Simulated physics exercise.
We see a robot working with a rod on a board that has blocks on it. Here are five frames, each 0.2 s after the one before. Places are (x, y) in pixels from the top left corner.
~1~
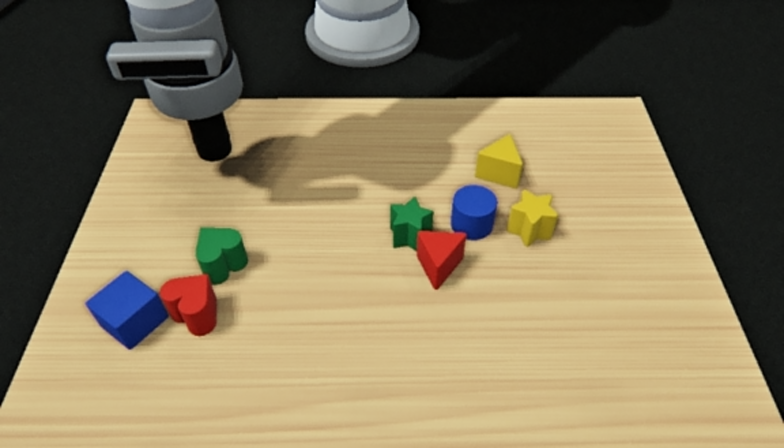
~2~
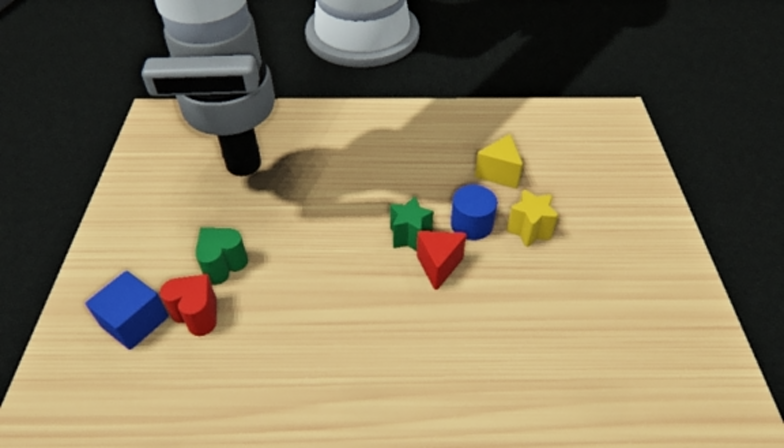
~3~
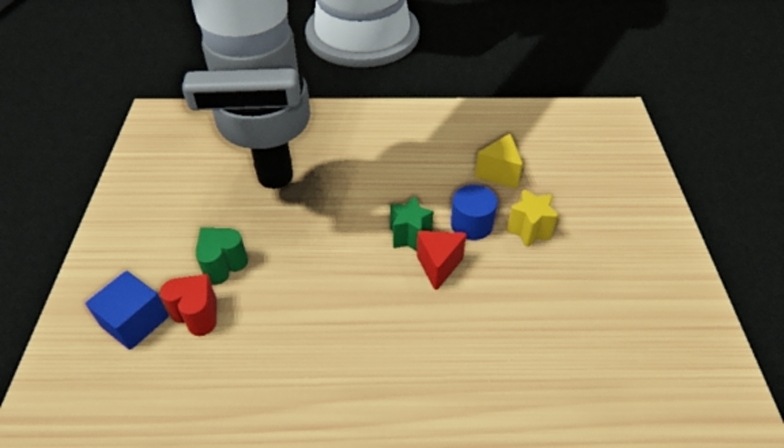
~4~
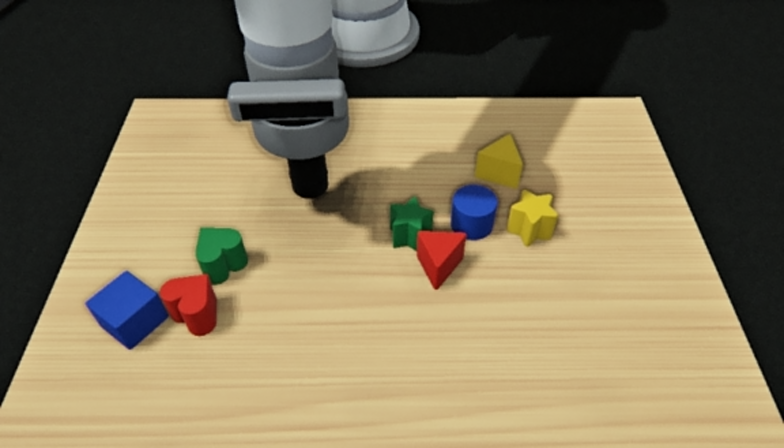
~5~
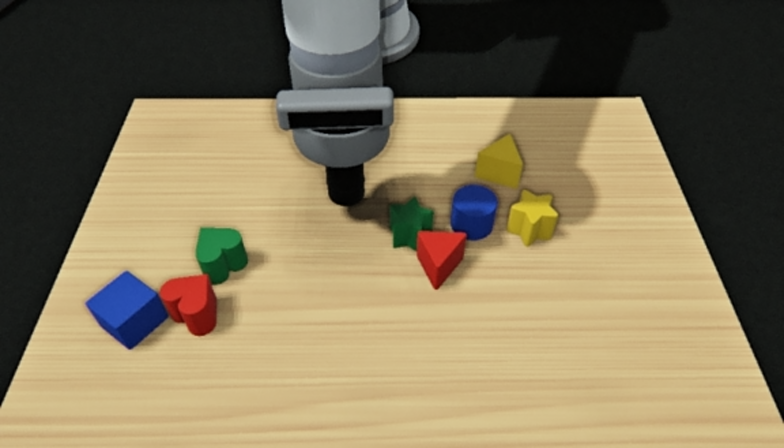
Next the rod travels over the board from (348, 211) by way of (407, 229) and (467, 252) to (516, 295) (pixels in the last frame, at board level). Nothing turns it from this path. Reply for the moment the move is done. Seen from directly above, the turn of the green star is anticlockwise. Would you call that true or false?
This is true.
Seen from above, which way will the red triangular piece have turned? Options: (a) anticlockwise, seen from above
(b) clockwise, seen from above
Letter b.
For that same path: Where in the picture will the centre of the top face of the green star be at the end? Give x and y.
Close to (561, 277).
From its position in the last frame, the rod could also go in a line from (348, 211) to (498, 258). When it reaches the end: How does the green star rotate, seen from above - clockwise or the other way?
Seen from above, counterclockwise.
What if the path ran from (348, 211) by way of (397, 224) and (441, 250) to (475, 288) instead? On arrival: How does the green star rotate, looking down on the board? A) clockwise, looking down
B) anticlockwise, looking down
Letter B.
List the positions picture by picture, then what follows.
Tip of the rod at (215, 151), middles of tops, green star at (411, 212), red triangular piece at (441, 243), blue cylinder at (475, 200), yellow star at (536, 205), in the first picture.
Rod at (244, 165), nothing pushed, in the second picture.
Rod at (276, 178), nothing pushed, in the third picture.
Rod at (311, 187), nothing pushed, in the fourth picture.
Rod at (347, 194), green star at (411, 212), red triangular piece at (441, 243), blue cylinder at (475, 200), yellow star at (536, 205), in the fifth picture.
On the path given first. One third of the way, rod at (410, 213); green star at (447, 221); red triangular piece at (444, 248).
Two thirds of the way, rod at (471, 236); green star at (504, 243), turned 35° anticlockwise; red triangular piece at (451, 257), turned 15° clockwise; blue cylinder at (486, 199).
At the end, rod at (520, 279); green star at (561, 277), turned 55° anticlockwise; red triangular piece at (451, 258), turned 20° clockwise; blue cylinder at (486, 199); yellow star unmoved.
